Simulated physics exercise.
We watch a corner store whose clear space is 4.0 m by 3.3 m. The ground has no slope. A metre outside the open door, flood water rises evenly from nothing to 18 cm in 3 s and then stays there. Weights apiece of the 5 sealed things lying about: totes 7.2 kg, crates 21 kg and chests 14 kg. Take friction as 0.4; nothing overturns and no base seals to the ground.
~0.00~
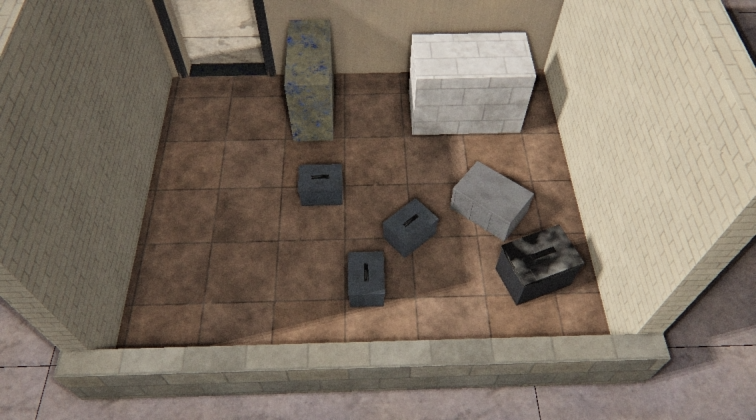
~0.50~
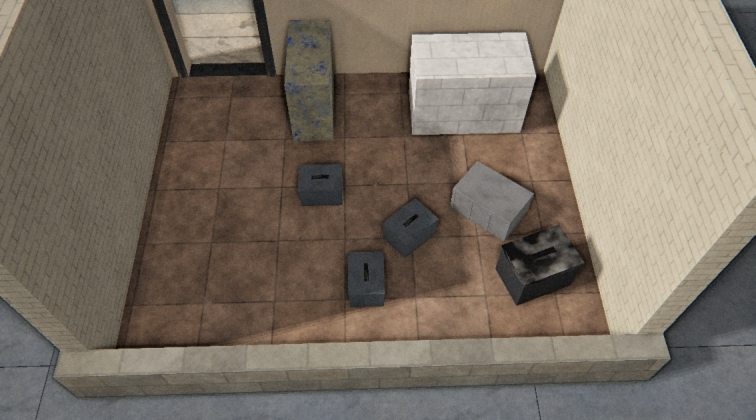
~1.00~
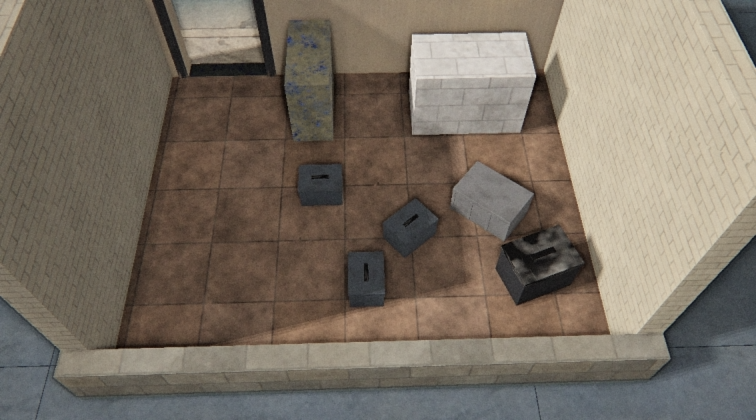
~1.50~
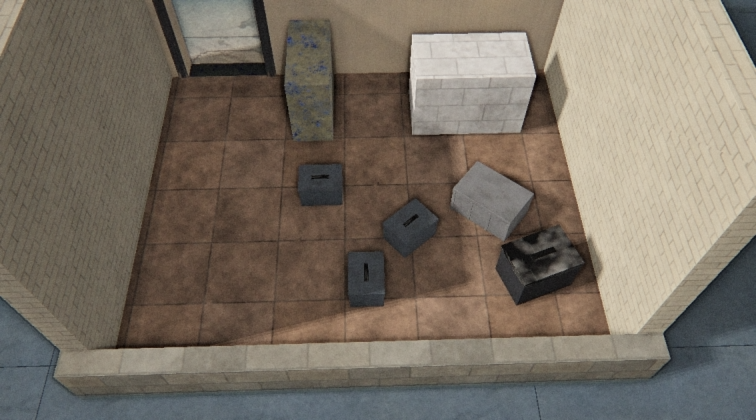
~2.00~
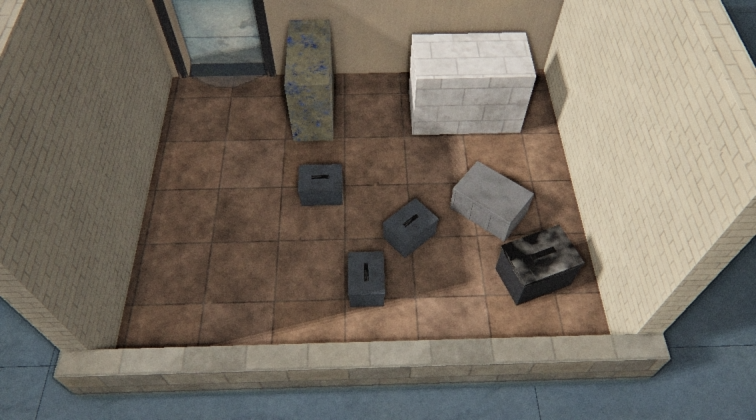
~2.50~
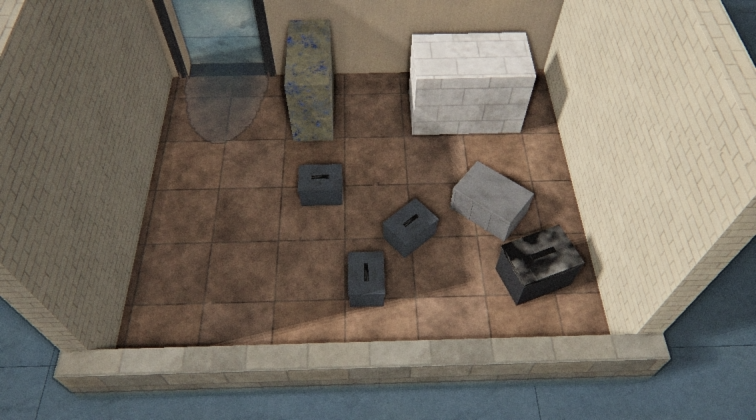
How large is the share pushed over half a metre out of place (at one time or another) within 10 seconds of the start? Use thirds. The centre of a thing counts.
That comes to less than a third.
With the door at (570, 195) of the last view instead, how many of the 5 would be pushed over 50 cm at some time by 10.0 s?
In that case 2 of them.
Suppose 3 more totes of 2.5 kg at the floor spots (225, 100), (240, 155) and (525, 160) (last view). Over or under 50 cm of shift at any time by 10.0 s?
In turn: More, more, short of it.
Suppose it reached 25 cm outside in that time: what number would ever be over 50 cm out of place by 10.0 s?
In that case 3 of them.
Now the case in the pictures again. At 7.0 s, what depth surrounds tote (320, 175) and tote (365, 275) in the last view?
Roughly 3 and 3 cm.
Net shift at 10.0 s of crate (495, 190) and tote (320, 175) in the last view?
In turn: 0 cm, 0 cm.
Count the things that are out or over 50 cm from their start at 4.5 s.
I count 0.
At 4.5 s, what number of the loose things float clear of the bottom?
I count 0.
After 3.5 s 0 of 5 are over 50 cm from their spots; 0 afloat.
After 4.5 s 0 of 5 are over 50 cm from their spots; 0 afloat.
After 7.0 s 0 of 5 are over 50 cm from their spots; 0 afloat.
After 10.0 s 1 of 5 are over 50 cm from their spots, and 1 have been at some point; 1 afloat.
